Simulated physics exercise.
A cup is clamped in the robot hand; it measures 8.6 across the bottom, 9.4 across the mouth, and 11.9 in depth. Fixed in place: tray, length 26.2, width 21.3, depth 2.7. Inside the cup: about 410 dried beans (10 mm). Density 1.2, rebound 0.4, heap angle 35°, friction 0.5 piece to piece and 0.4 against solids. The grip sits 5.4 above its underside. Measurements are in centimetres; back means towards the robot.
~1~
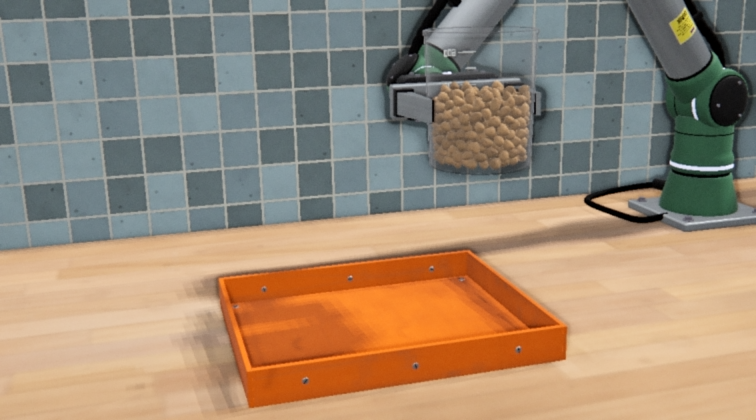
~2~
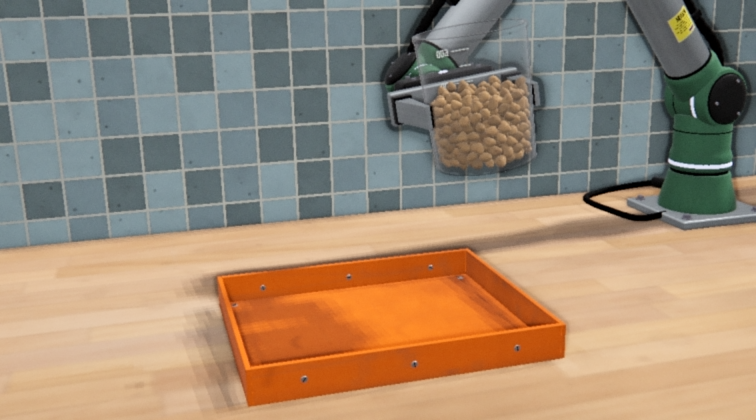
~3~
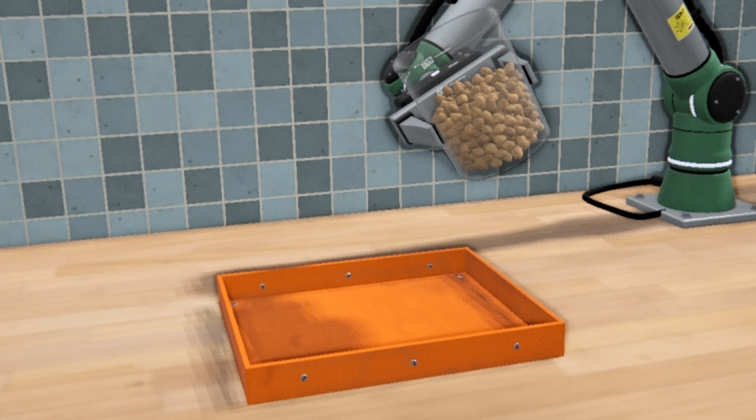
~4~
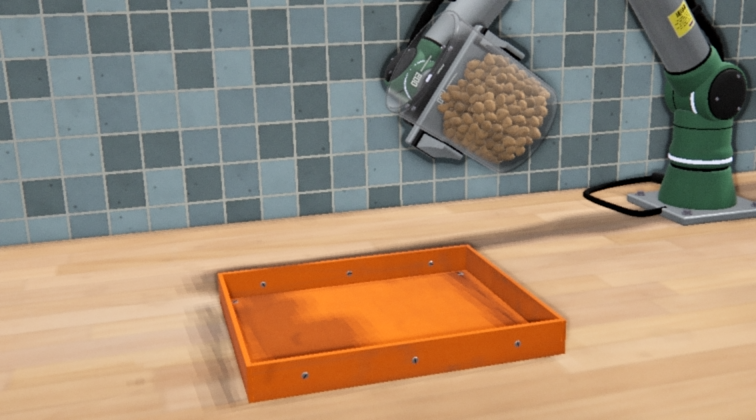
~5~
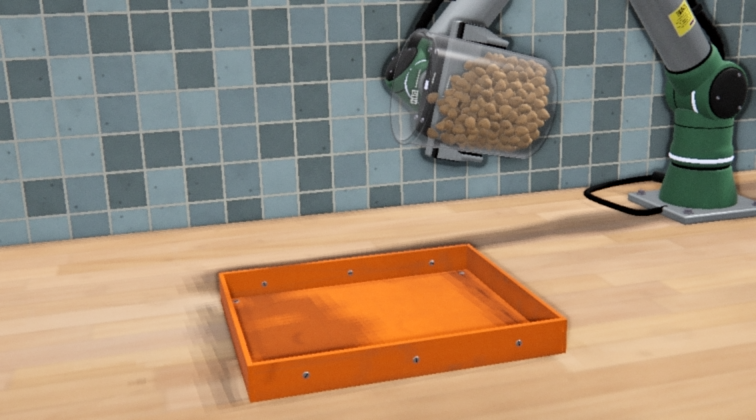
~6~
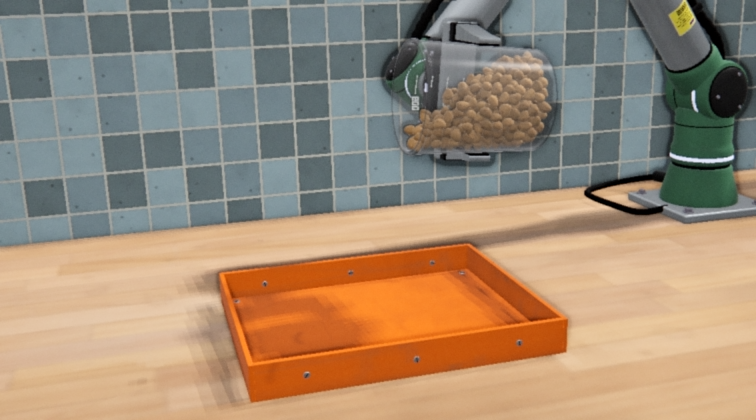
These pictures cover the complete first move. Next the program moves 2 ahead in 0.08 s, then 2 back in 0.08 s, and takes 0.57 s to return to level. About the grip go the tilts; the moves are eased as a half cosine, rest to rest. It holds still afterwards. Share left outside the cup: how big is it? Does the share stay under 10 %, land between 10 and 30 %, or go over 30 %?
It lands between 10 and 30 %.
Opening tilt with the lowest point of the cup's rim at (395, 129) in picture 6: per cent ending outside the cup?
Estimate: About 0 per cent.
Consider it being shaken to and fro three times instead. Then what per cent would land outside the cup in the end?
Roughly 40 in a hundred.
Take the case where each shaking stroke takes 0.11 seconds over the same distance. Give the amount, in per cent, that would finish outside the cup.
That gives about 5 percent.
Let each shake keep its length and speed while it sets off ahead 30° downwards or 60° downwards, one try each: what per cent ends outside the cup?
Estimates, in order: 5 % then 0 %.
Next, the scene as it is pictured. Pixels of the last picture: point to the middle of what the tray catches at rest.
It lands close to (332, 323).
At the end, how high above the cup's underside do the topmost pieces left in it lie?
I'd say near 8.5 cm from the bottom.
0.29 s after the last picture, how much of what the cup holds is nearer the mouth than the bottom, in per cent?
Around 50 in a hundred.
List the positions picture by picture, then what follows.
The first frame shows the cup middle at (480, 100), level; upper third of the load around (482, 103), from x 435 to 525, top at y 85; 414 in the cup.
The second frame shows the cup middle at (478, 98), tilted 8° forward; upper third of the load around (482, 101), from x 435 to 525, top at y 80.
The third frame shows the cup middle at (476, 98), tilted 29° forward; upper third of the load around (491, 97), from x 435 to 540, top at y 70.
The fourth frame shows the cup middle at (474, 97), tilted 56° forward; upper third of the load around (498, 87), from x 445 to 545, top at y 60.
The fifth frame shows the cup middle at (474, 99), tilted 77° forward; upper third of the load around (502, 81), from x 430 to 545, top at y 60.
The sixth frame shows the cup middle at (474, 99), tilted 85° forward; upper third of the load around (507, 85), from x 410 to 545, top at y 60; 414 in the cup.
Then, 0.29 s on, tilted 74° forward, highest piece 22 above the table; 363 in the cup, 35 in the tray, 16 in flight or on a rim.
Then, 0.58 s on, tilted 13° forward, highest piece 25 above the table; 354 in the cup, 60 in the tray.
Then, 0.93 s on, level, highest piece 24 above the table; 354 in the cup, 60 in the tray.
Then, 1.98 s on, level, highest piece 24 above the table; 354 in the cup, 60 in the tray.
In the end, 354 in the cup, 60 in the tray. That is 14 % outside the cup.
